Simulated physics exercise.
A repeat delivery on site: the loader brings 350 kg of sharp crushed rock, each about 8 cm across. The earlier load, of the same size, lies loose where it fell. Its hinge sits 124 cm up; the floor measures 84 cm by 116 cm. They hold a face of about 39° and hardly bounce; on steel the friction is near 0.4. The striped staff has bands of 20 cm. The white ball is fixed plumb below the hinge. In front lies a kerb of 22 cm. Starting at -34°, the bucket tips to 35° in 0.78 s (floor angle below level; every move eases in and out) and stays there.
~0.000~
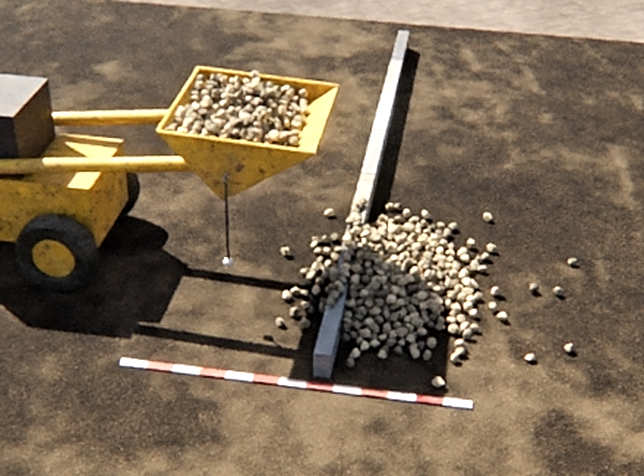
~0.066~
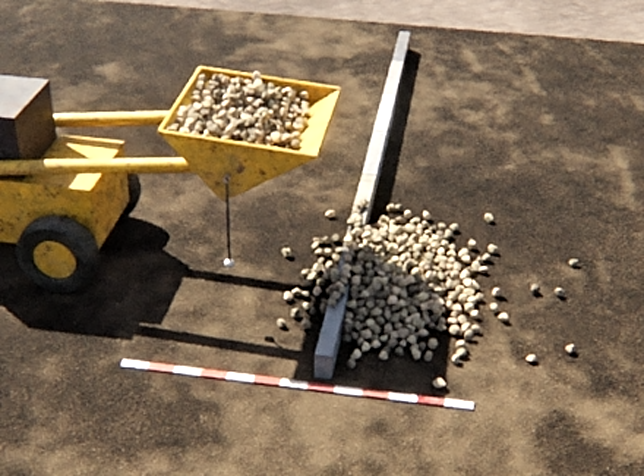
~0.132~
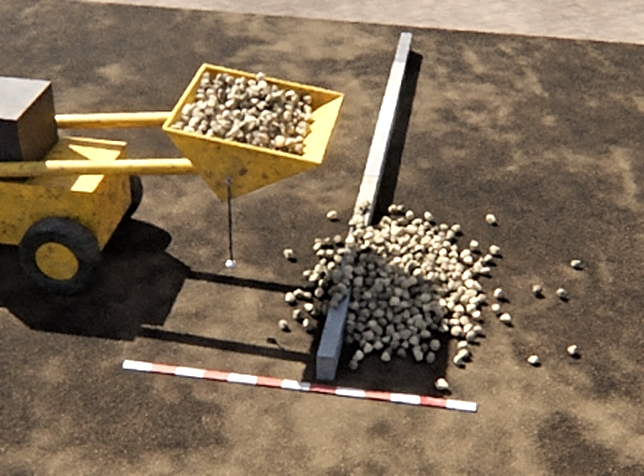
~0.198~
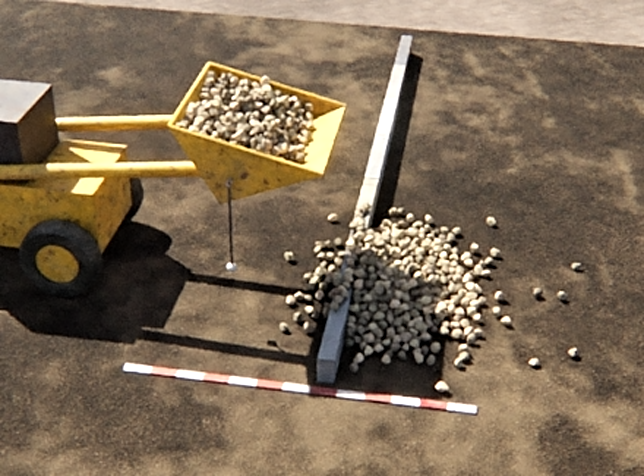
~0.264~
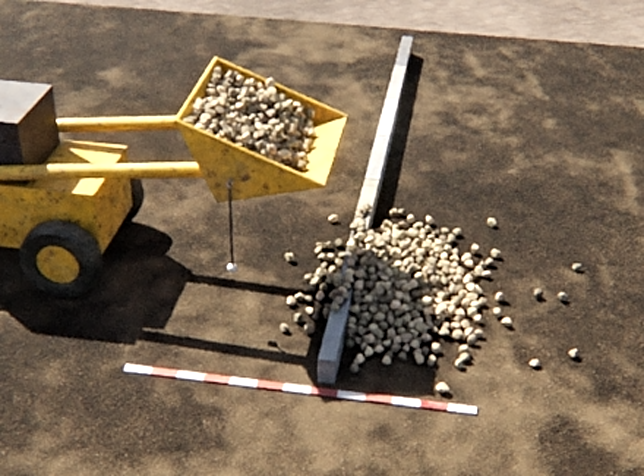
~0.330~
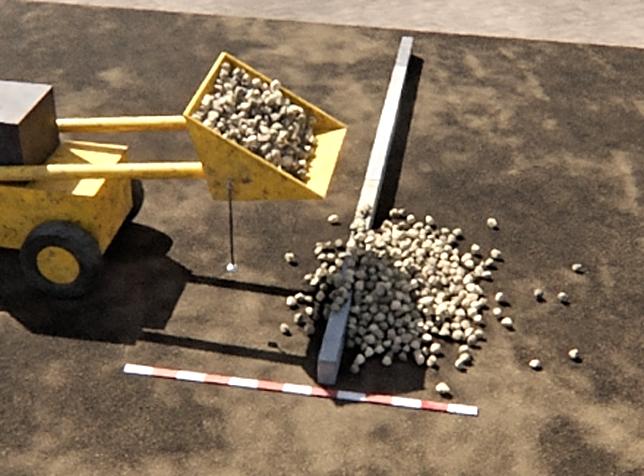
Yellow loader gradually tilting its raised bucket of pale stones forward beside a grey kerb, where a loose stone heap lies still.
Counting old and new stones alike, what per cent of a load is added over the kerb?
Some 34 per cent is added.
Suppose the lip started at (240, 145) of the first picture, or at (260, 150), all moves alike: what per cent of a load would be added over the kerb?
About 0 and 0 per cent.
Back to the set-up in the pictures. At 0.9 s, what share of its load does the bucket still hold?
About 90 per cent.
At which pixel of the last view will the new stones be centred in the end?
Their middle is at about (338, 269).
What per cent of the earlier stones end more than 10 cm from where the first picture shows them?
About 0 per cent.
After 0.6 s the floor is at 24°; in per cent of one load, 100 in the bucket, 10 on this side of the kerb, 90 over the kerb; the foremost stones are at (537, 313).
After 0.9 s the floor is at 35°; in per cent of one load, 89 in the bucket, 21 on this side of the kerb, 90 over the kerb; the foremost stones are at (537, 313).
After 1.2 s the floor is at 35°; in per cent of one load, 38 in the bucket, 59 on this side of the kerb, 103 over the kerb; the foremost stones are at (537, 313).
After 3.8 s the floor is at 35°; in per cent of one load, 0 in the bucket, 76 on this side of the kerb, 124 over the kerb; the foremost stones are at (539, 325). Net gain over the kerb, 34.
